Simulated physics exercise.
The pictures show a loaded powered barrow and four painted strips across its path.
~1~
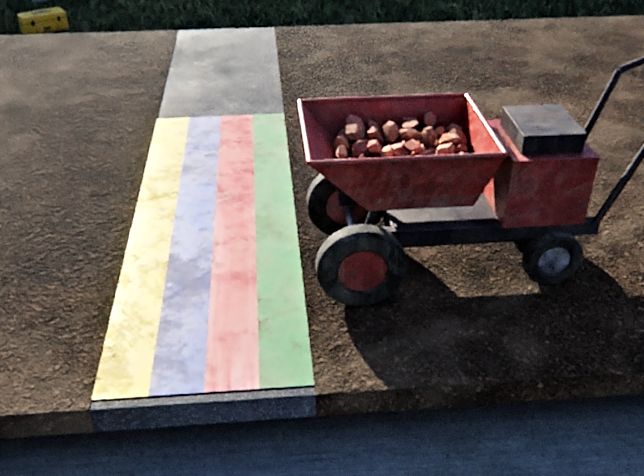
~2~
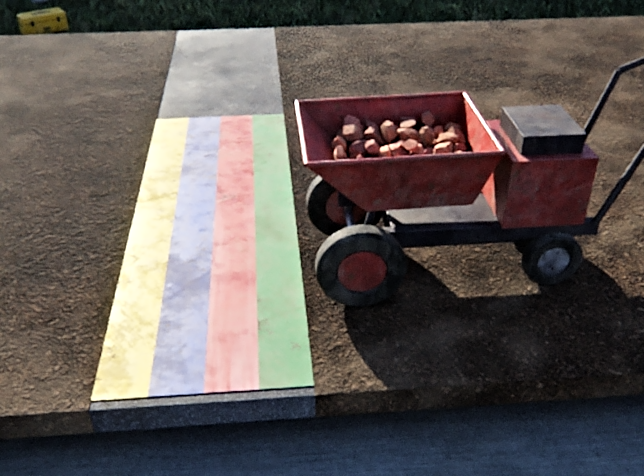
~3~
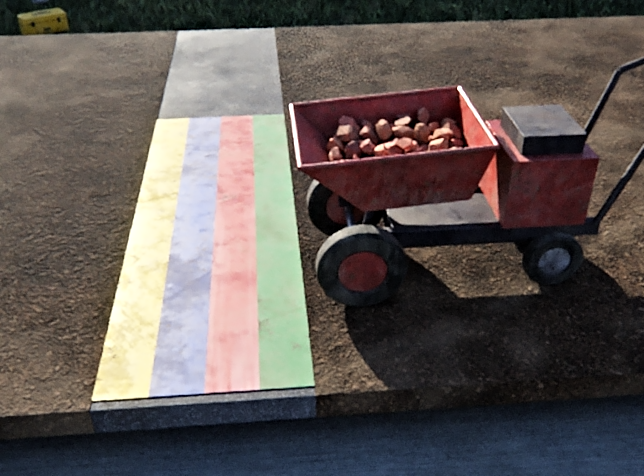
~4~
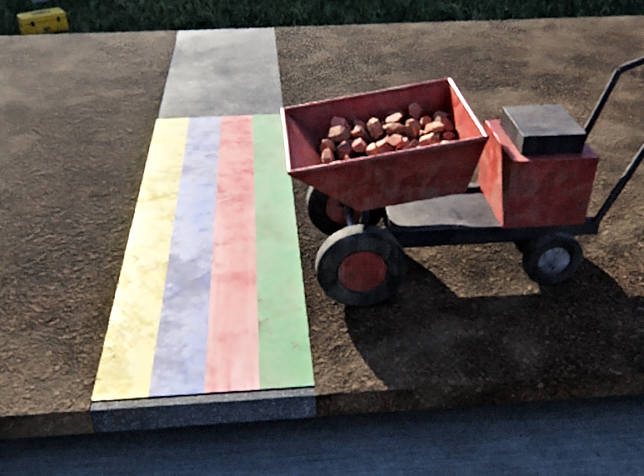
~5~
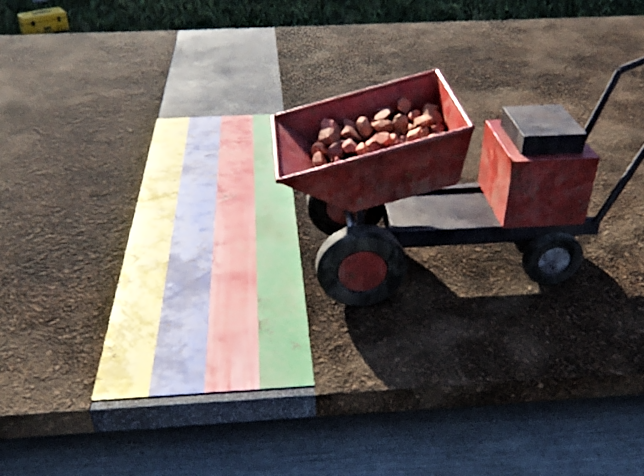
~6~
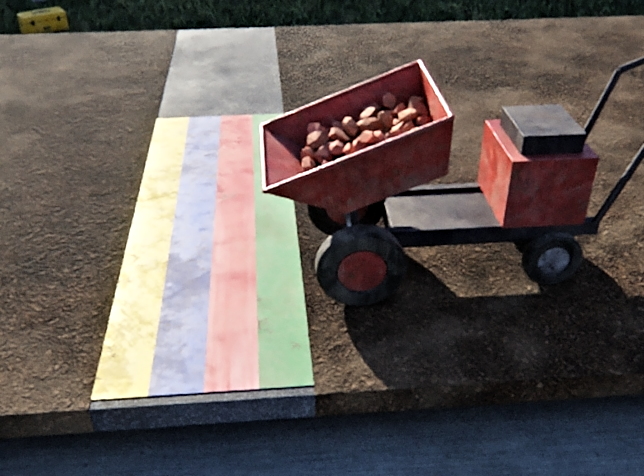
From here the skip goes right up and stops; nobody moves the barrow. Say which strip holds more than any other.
The heap favours the blue strip.
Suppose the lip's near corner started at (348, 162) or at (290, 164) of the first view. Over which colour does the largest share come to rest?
In turn: Red; the blue strip.
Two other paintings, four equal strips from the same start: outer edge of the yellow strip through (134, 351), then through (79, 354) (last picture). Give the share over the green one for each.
Roughly 0 per cent, and 0 per cent.
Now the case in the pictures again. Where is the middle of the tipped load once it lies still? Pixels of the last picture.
Roughly at (190, 272).
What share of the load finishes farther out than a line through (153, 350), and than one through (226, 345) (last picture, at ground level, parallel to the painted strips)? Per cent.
Roughly 20 per cent, and 70 per cent.
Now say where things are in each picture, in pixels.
Lip of the skip near (310, 164), level; top of the load near (429, 137), lumps of rubble; green strip near (284, 337); red strip near (233, 340); blue strip near (181, 343); yellow strip near (130, 346), in the first frame.
Lip of the skip near (307, 165), tipped barely; top of the load near (427, 136), in the second frame.
Lip of the skip near (301, 168), tipped barely; top of the load near (411, 150), in the third frame.
Lip of the skip near (290, 174), tipped a little; top of the load near (434, 143), in the fourth frame.
Lip of the skip near (278, 181), tipped a little; top of the load near (423, 137), in the fifth frame.
Lip of the skip near (265, 192), tipped clearly; top of the load near (399, 126); green strip near (283, 337); red strip near (232, 340); blue strip near (181, 343); yellow strip near (129, 346), in the sixth frame.
Shortly afterwards, skip tipped steeply; the whole lot in the skip.
Next, skip tipped right over; the bulk in the skip; a little over the red strip; near a quarter over the blue strip; only a few over the yellow strip.
Some moments later, skip tipped right over; near a quarter in the skip; near a quarter over the red strip; near a third over the blue strip; a little over the yellow strip; a little off the paint.
In the end, skip tipped right over; near a quarter in the skip; none at all over the green strip; near a quarter over the red strip; near a third over the blue strip; a little over the yellow strip; a little off the paint.
